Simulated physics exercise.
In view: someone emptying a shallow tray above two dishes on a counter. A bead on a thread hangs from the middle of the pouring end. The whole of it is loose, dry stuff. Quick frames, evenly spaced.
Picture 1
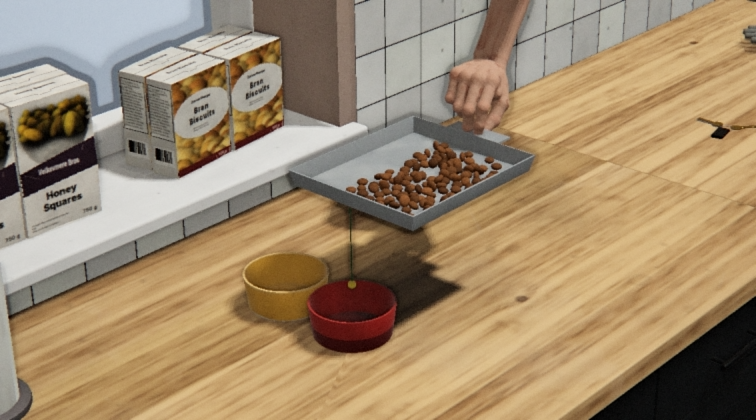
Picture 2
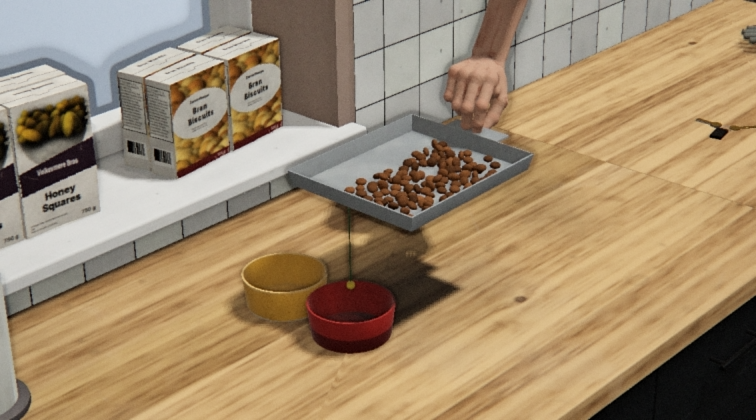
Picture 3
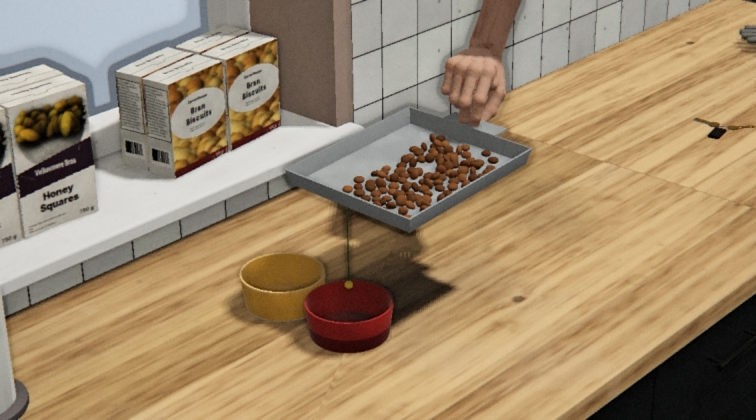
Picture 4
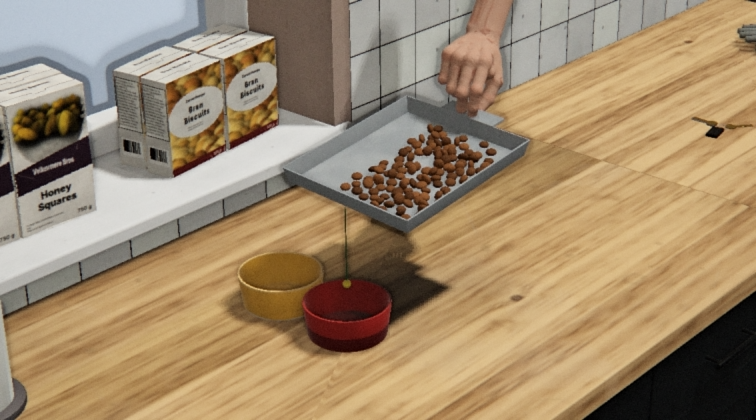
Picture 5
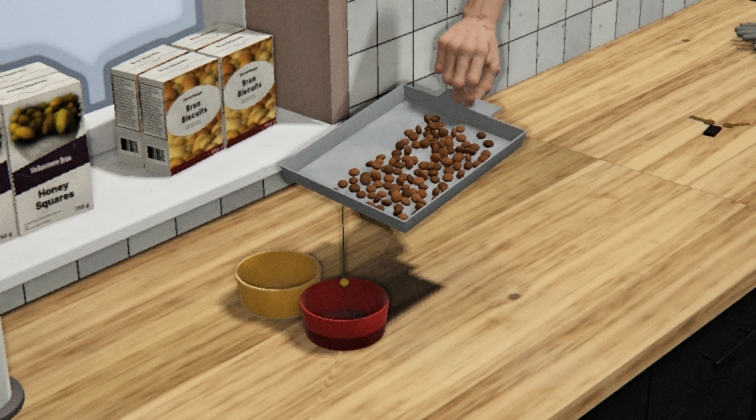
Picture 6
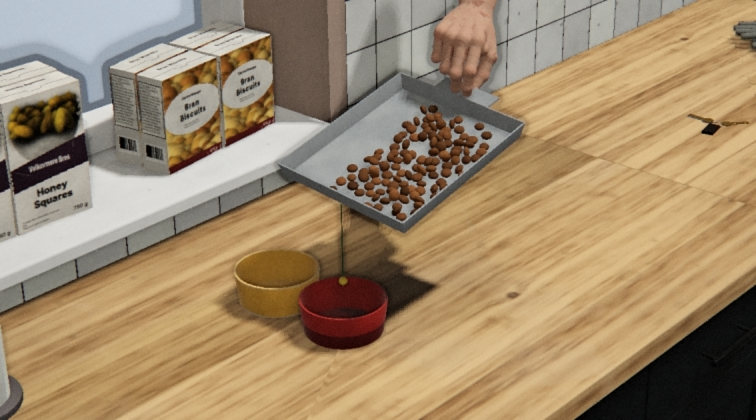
A hand raises the far end of a shallow grey tray of small brown pieces, gradually tilting it above a yellow dish and a red dish on a wooden counter, while the pieces stay heaped on the tray.
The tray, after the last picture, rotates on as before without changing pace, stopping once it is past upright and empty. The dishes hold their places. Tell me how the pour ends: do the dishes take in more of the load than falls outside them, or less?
I'd say the dishes miss most of it, honestly.
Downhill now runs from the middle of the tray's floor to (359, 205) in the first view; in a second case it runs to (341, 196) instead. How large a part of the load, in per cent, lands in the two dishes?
I'd expect around 30 in a hundred first and around 60 in a hundred second.
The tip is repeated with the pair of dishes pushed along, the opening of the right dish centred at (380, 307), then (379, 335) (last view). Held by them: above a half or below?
Taking the tries in order: A major share, followed by a major share.
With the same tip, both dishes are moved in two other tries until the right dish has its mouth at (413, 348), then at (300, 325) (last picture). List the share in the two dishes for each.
In the first position around 80 percent, in the second around 10 percent.
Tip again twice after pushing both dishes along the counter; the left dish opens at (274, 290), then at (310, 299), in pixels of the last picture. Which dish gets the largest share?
In turn: The right dish; the right-hand dish.
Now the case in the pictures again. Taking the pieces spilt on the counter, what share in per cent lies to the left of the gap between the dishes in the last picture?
Reading: Around 10 %.
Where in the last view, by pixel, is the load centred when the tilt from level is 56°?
The load's middle is around (391, 185).
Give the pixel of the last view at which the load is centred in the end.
Resting centre, last frame: Roughly (382, 364).
Just after the last frame, tray tipped steeply; every one on the tray.
A moment on, tray tipped right over; roughly half on the tray; just a few in the right dish; roughly a third outside both; about a tenth in the air.
Further on, tray tipped past a quarter turn; about a tenth in the right dish; the larger part outside both.
When it is over, tray tipped past a quarter turn; about a tenth in the right dish; not one in the left dish; the larger part outside both.
